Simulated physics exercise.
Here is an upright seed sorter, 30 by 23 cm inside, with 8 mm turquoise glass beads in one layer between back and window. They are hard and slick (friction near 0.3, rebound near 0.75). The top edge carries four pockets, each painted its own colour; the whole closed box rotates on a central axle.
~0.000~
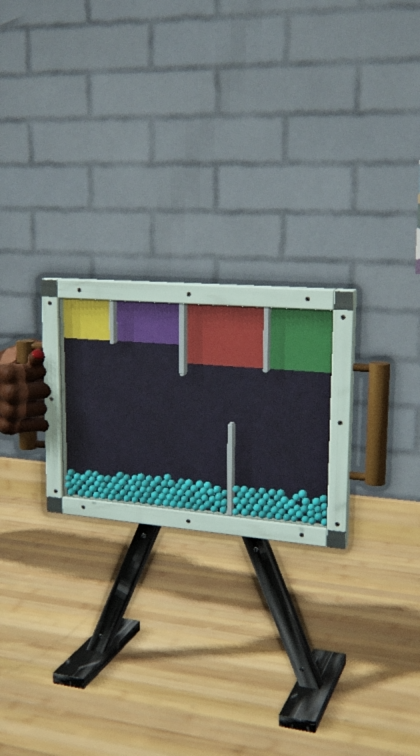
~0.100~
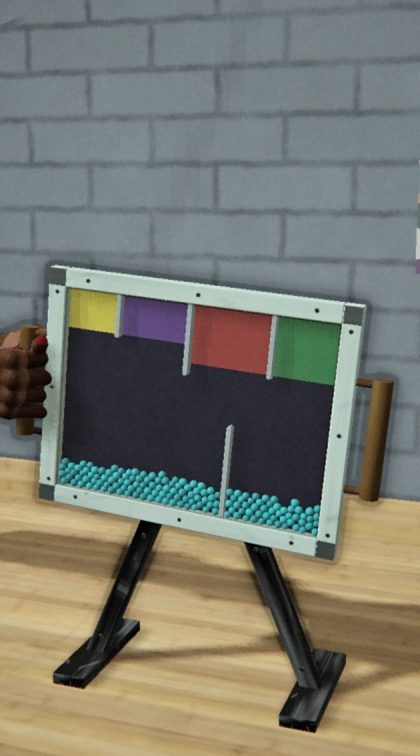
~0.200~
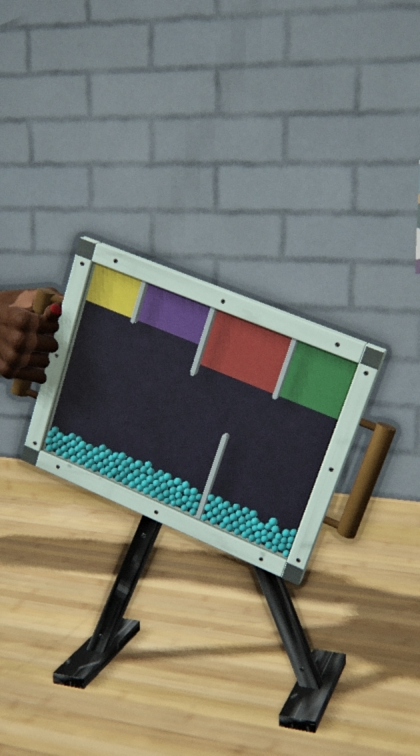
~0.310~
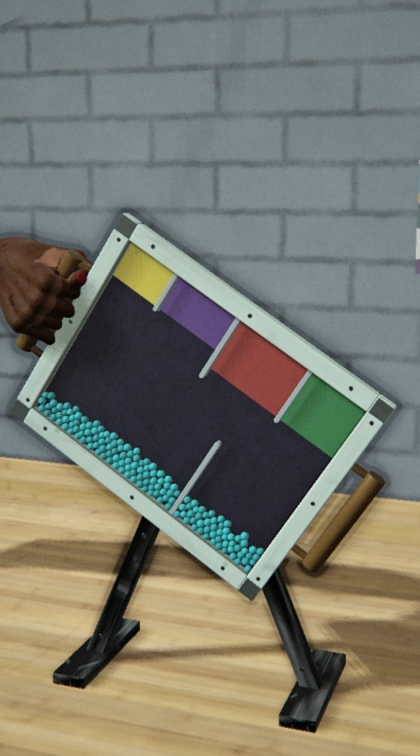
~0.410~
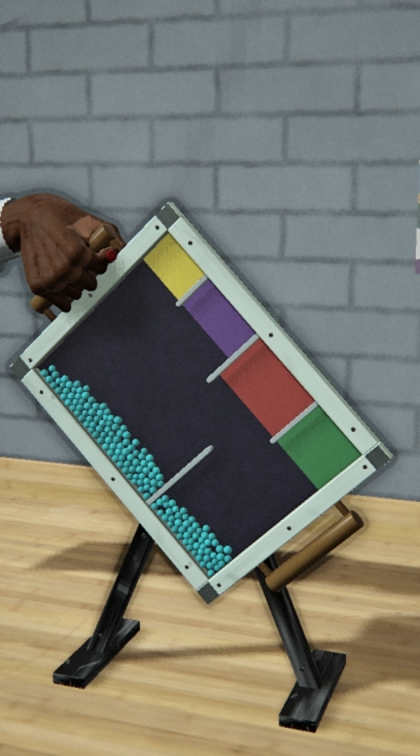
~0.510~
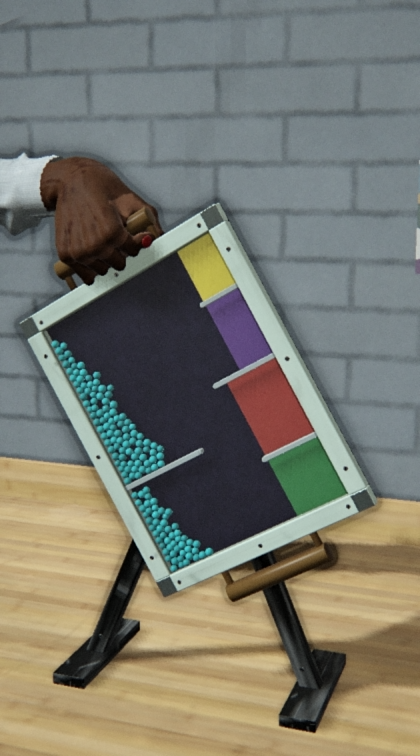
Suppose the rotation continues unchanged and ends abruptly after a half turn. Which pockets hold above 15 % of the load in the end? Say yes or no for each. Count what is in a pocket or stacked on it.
Green pocket yes, red pocket yes, purple pocket no, yellow pocket no.
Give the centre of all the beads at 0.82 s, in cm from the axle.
Some 7 cm left and 5 cm below.
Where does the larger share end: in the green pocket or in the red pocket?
More goes to the red pocket.
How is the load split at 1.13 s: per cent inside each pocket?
Green pocket: 30; red pocket: 45; purple pocket: 0; yellow pocket: 0.
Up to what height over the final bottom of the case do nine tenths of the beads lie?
Roughly 6 cm.
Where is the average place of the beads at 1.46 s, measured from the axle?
About 8 cm left and 8 cm below.
By 0.82 s it has turned 102°, the beads' middle is 7 cm left of and 5 cm below the axle; inside pockets, green 5 %.
By 1.13 s it has turned 144°, the beads' middle is 3 cm left of and 10 cm below the axle; inside pockets, green 30 %, red 45 %.
By 1.46 s it has turned 180°, the beads' middle is 8 cm left of and 8 cm below the axle; inside pockets, green 45 %, red 55 %.
In the end, by 2.0 s, green 45 %, red 55 %, purple 0 %, yellow 0 %.
